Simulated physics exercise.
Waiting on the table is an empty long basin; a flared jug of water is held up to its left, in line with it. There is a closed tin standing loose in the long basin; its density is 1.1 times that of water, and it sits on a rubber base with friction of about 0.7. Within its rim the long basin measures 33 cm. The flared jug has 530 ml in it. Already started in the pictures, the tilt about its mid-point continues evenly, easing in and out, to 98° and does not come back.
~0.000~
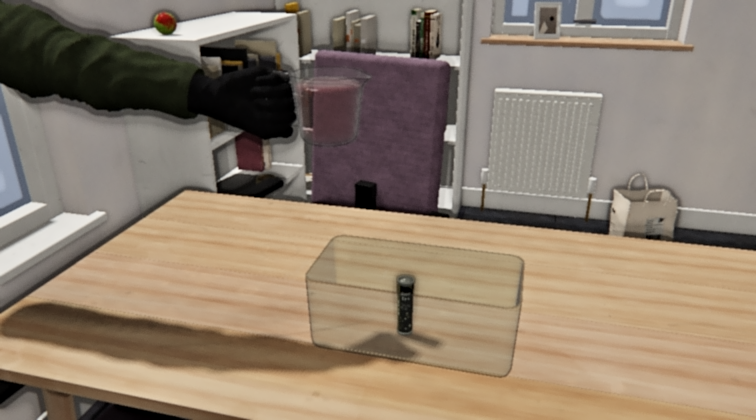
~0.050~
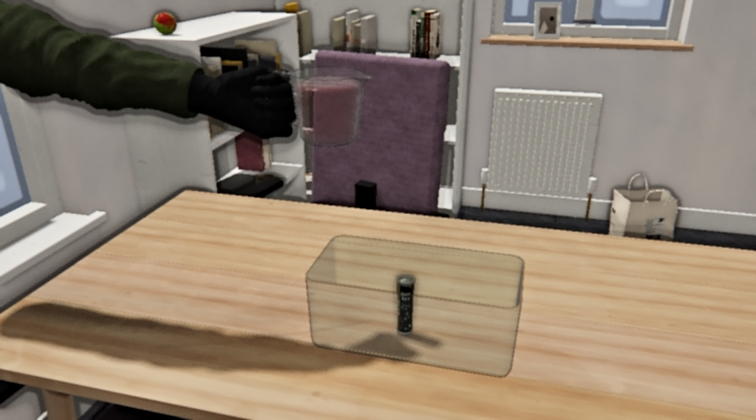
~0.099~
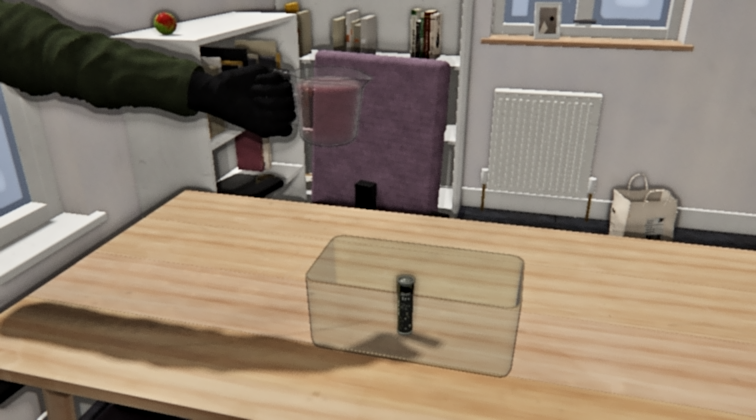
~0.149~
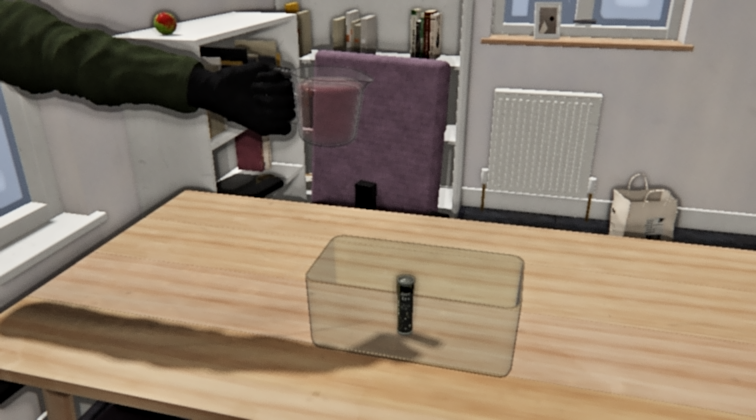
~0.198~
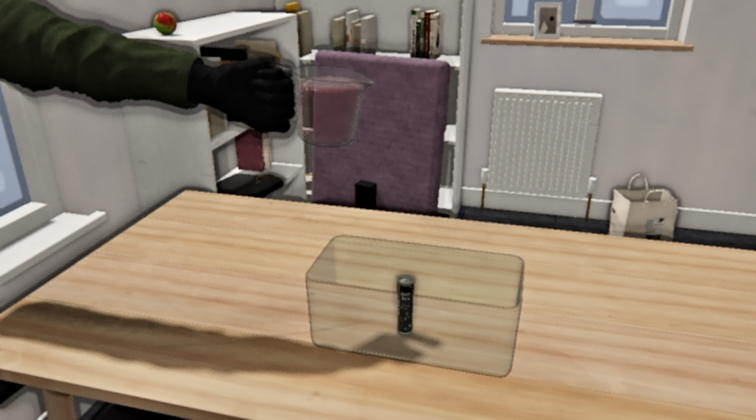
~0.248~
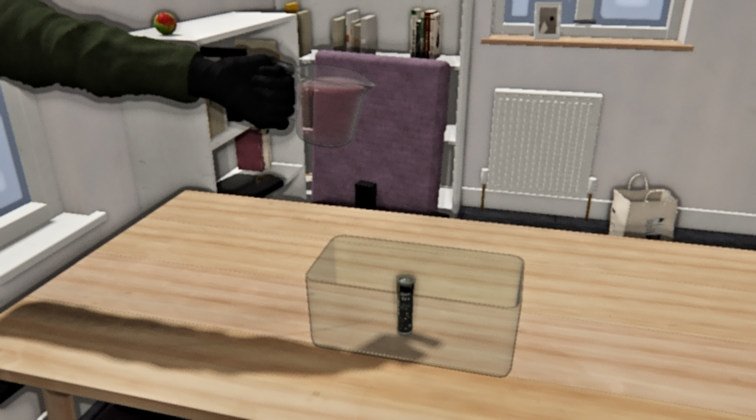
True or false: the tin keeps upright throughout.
True.
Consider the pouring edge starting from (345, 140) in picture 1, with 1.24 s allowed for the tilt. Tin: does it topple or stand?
Then it tips over.
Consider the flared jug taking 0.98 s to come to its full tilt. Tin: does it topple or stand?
Outcome - the tin remains standing.
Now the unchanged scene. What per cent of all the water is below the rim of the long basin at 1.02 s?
Around 44 per cent of the whole.
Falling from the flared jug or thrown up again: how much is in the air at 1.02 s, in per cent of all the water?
Near 32 percent.
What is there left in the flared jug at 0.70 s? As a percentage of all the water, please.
Roughly 76 per cent.
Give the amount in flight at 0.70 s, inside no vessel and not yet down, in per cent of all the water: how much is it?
Near 22 per cent of it all.
After 0.70 s the tilt is 58° and 77 per cent is still to pour; the tin stands where it began.
After 1.02 s the tilt is 91° and 24 per cent is still to pour; the tin stands where it began.
After 1.37 s the tilt is 98° and 2 per cent is still to pour; the tin stands where it began.
After 1.74 s the tilt is 98° and 0 per cent is still to pour; the tin stands where it began.
In the end the tin stands where it began.
